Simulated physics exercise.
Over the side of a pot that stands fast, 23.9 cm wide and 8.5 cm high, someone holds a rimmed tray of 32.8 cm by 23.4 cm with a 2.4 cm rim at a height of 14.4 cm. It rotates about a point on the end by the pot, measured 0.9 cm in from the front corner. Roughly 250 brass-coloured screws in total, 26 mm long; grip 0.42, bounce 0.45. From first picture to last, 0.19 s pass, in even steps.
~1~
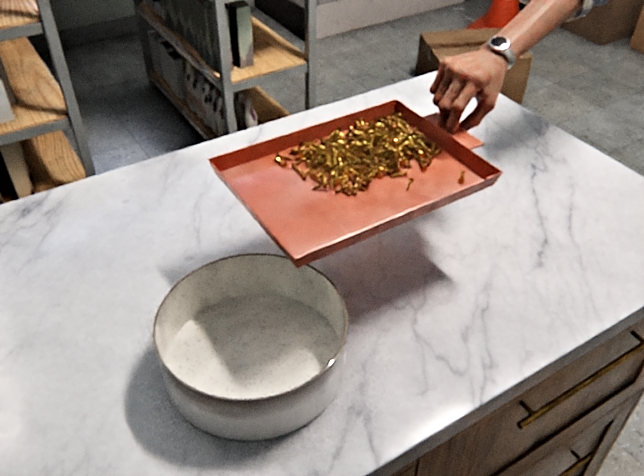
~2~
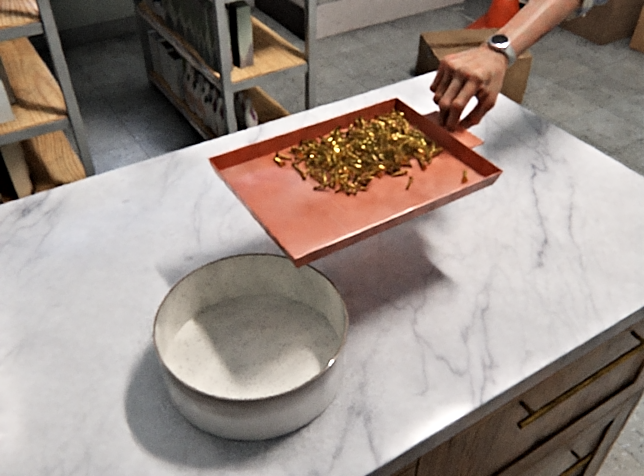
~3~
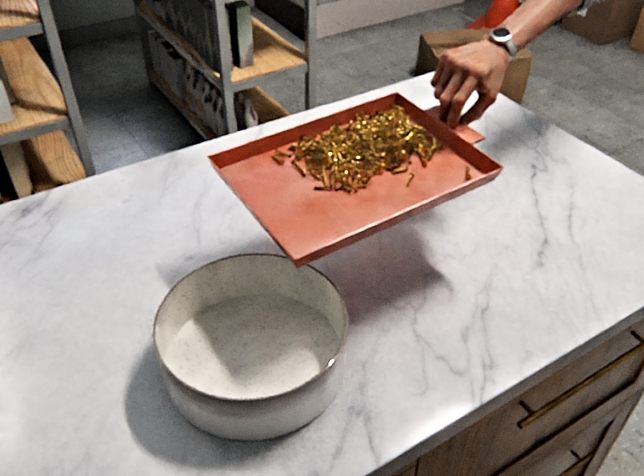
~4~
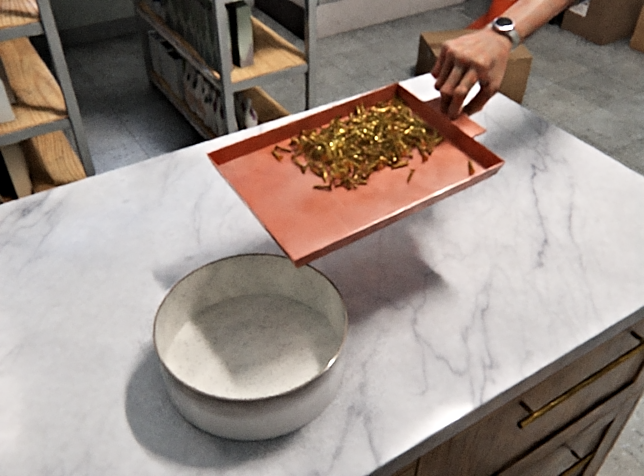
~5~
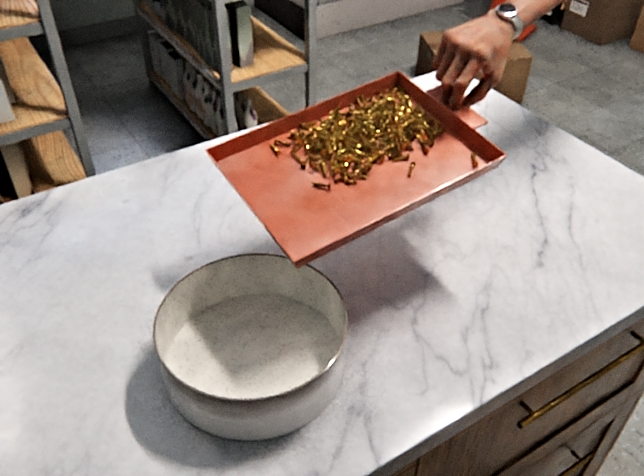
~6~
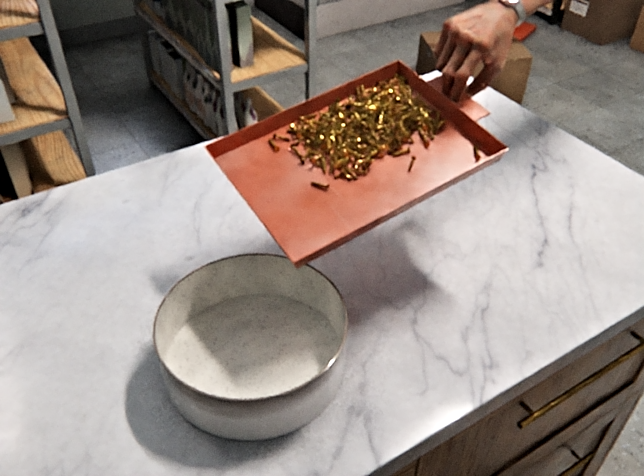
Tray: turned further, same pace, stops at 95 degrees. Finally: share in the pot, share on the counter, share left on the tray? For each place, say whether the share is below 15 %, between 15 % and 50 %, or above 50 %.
Pot: Above 50 %; counter: Below 15 %; tray: Below 15 %.
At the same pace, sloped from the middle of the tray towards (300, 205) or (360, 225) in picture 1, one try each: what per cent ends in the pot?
The share comes to about 65 in a hundred, then about 60 in a hundred.
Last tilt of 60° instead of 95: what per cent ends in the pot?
Then about 80 per cent.
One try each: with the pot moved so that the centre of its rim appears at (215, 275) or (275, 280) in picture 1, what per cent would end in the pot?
Roughly 20 and 70 percent.
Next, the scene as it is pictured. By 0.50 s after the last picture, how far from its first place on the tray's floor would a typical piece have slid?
Displacement on the tray: Roughly 14 cm.
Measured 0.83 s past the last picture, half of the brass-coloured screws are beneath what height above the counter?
Roughly 4 cm.
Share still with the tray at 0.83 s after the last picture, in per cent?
Around 20 percent.
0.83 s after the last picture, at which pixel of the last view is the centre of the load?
The load's centre is near (270, 372) at that time.
Then, 0.50 s after the last picture, tilt 51 degrees; the tray holds 100 %, the pot 0 %.
Then, 0.83 s after the last picture, tilt 77 degrees; the tray holds 20 %, the pot 70 %.
Then, 1.26 s after the last picture, tilt 95 degrees; the tray holds 0 %, the pot 100 %.
In the end, pot 100 %, counter 0 %, tray 0 %.
